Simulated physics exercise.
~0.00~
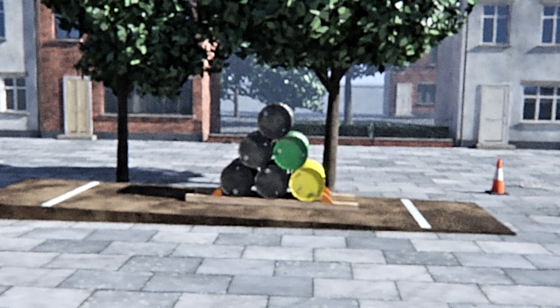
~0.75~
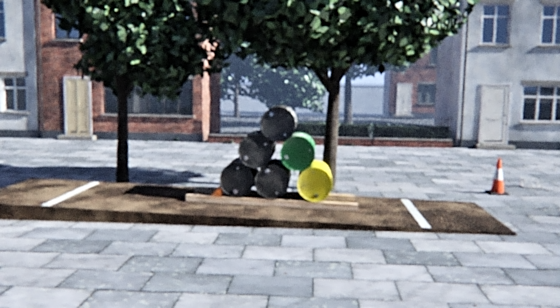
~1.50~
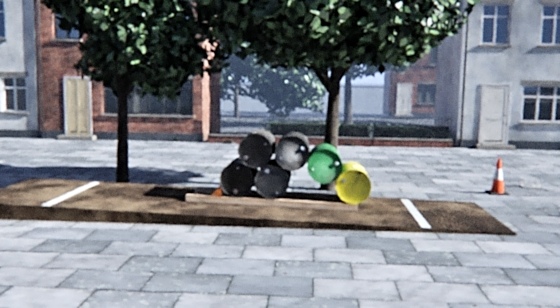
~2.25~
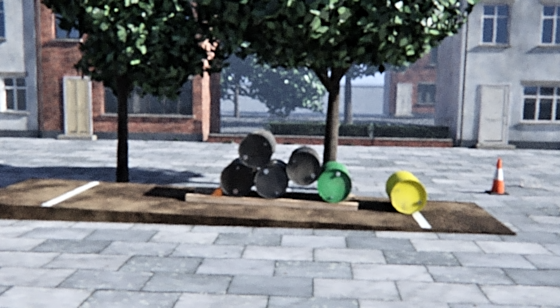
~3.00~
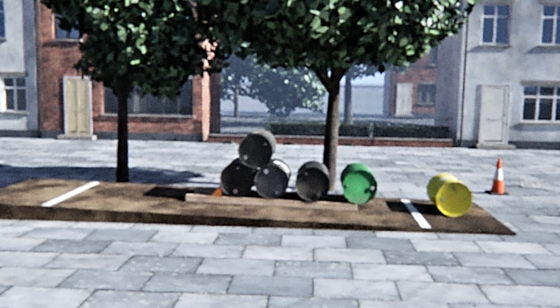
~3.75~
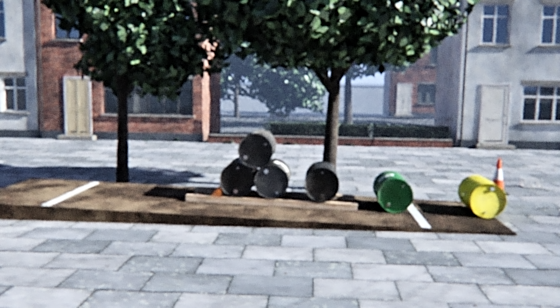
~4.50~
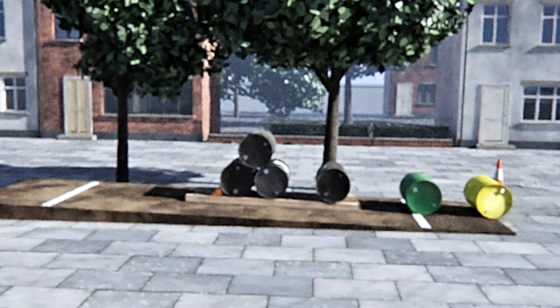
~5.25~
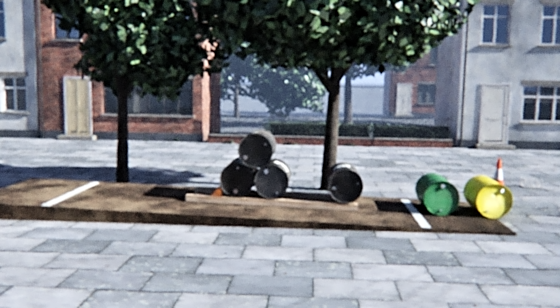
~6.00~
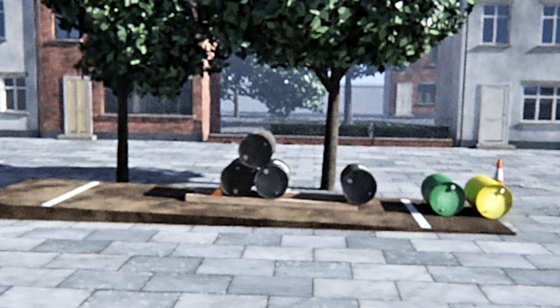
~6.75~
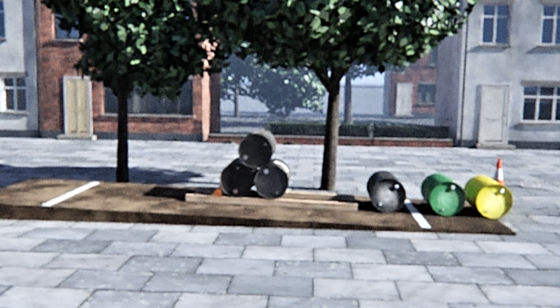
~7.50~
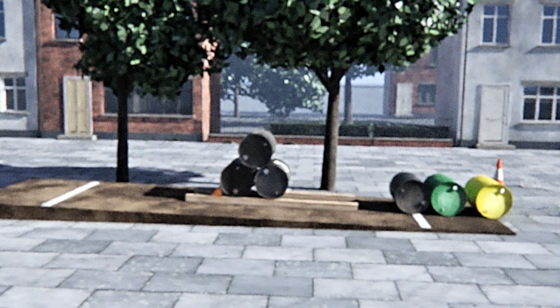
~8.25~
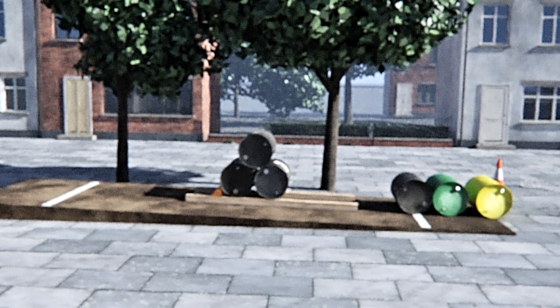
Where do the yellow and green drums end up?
Both the yellow drum and the green drum come to rest beyond the white line on the right.
